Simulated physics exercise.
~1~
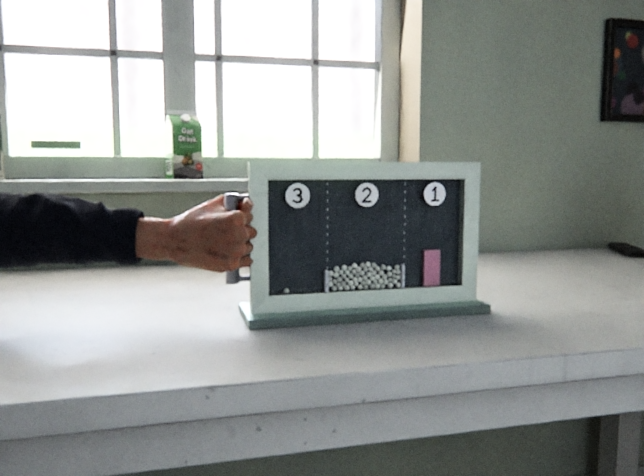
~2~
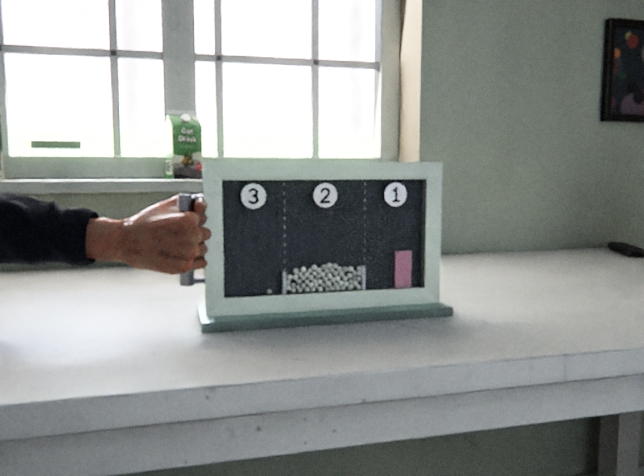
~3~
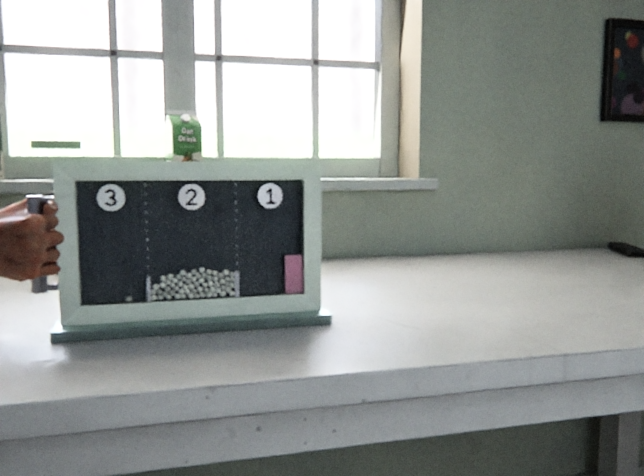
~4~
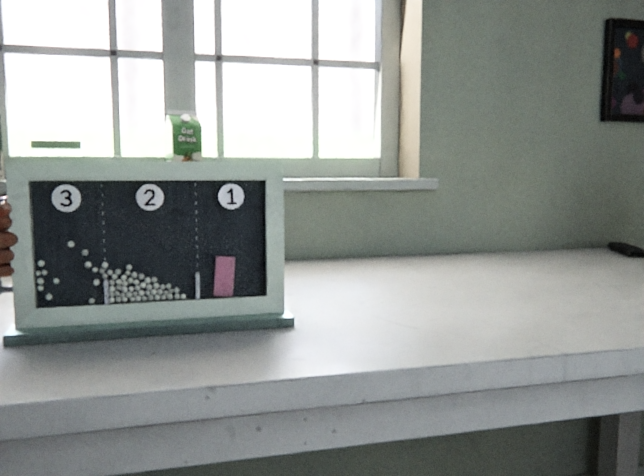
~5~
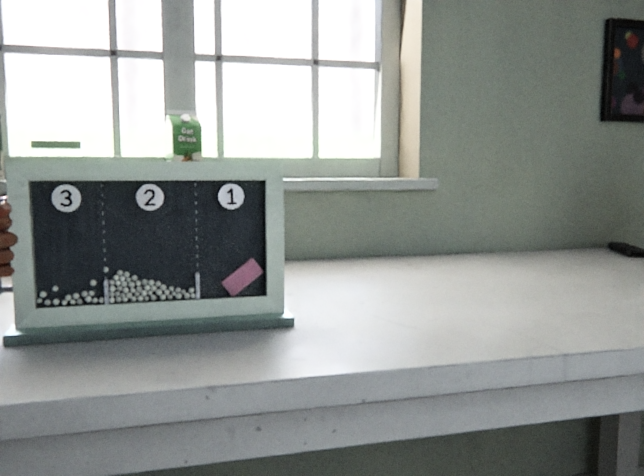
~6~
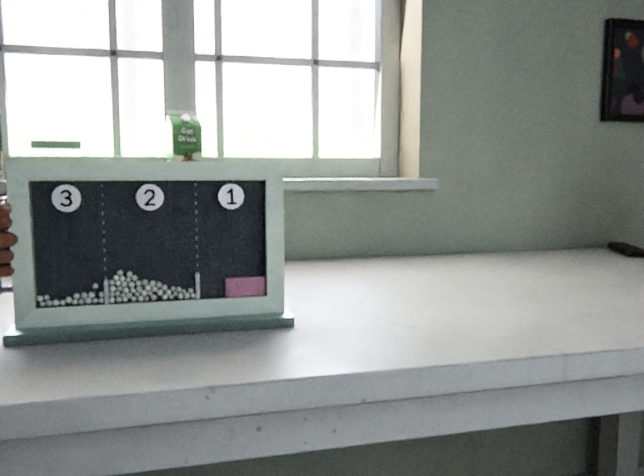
In this clip, a hand slides a framed case of white beads and a pink block left along a table until it stops; some beads spill from the middle section into the left one, and the block tips over, ending on its side in the right section.
